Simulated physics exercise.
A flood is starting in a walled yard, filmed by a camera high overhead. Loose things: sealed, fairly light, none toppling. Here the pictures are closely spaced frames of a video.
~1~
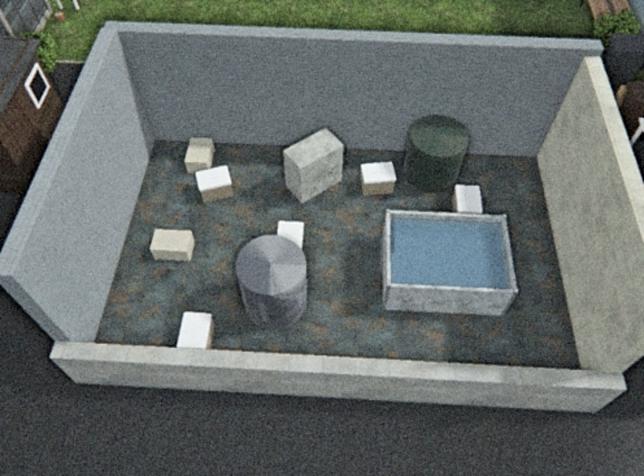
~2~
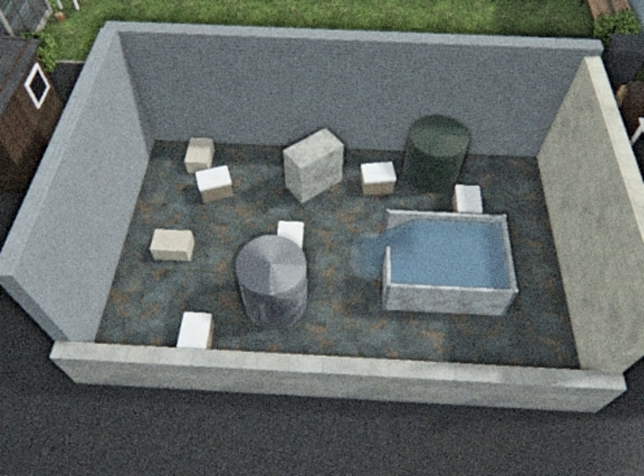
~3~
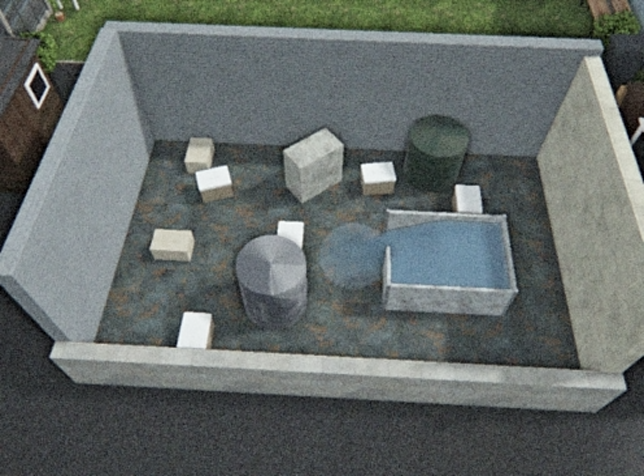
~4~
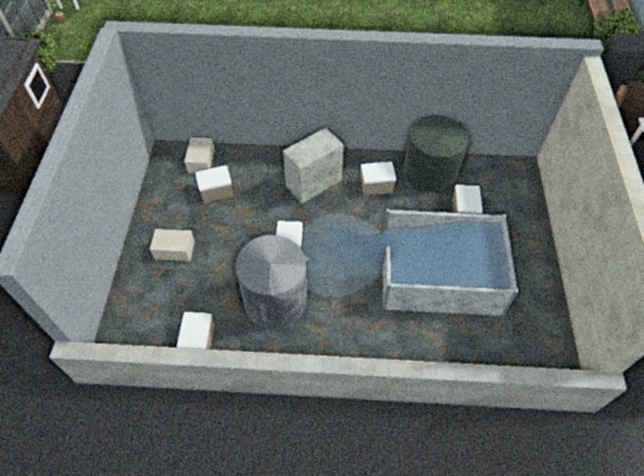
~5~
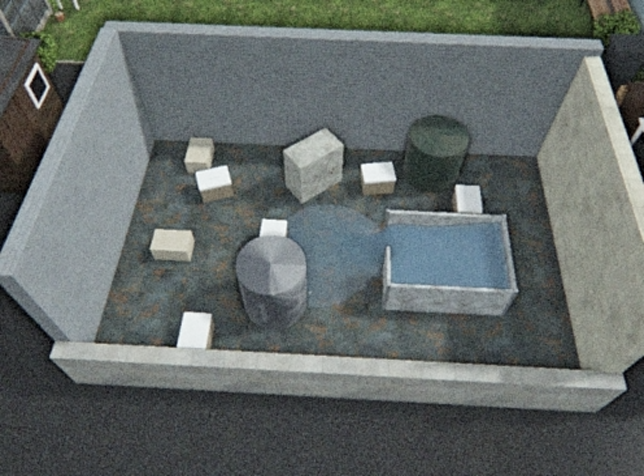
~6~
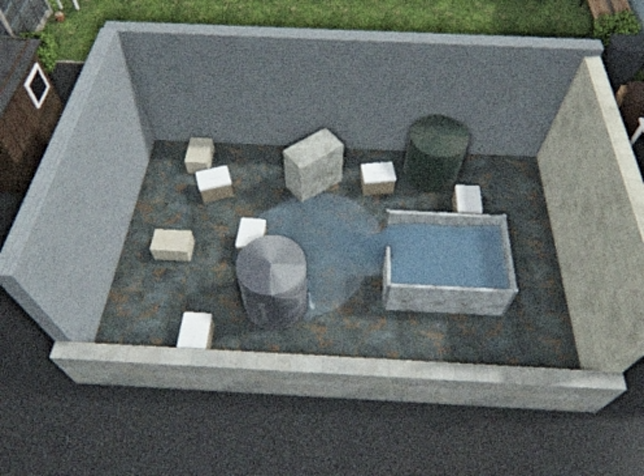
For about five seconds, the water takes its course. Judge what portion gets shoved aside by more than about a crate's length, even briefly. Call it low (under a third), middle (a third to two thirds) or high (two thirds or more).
High.
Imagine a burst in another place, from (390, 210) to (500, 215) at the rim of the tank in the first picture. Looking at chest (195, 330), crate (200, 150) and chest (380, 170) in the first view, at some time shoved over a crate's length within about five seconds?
Lab note - in sequence: Did not travel far; travelled far enough; travelled far enough.
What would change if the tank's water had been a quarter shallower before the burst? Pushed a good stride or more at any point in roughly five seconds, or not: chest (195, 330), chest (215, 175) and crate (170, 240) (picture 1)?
Per item, in order: Missed the mark; cleared the mark; cleared the mark.
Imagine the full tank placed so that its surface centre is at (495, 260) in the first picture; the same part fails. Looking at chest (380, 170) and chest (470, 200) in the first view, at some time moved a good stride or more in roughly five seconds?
Lab note, in listed order: Full stretch covered; full stretch not covered.
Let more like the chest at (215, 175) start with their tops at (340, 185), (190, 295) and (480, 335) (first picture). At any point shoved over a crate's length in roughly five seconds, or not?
Taking them one at a time: Gets driven off, then remains close, then remains close.
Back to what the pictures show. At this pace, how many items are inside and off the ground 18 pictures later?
Counting them up gives 4.
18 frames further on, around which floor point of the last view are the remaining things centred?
It comes out somewhere near (244, 217).
A moment on, 1 of 7 are well off their spots; 0 afloat.
Next, 3 of 7 are well off their spots; 2 afloat.
Later, 3 of 7 are well off their spots; 4 afloat.
In the end, 4 of 7 are well off their spots, and 5 have been at some point; 5 afloat.
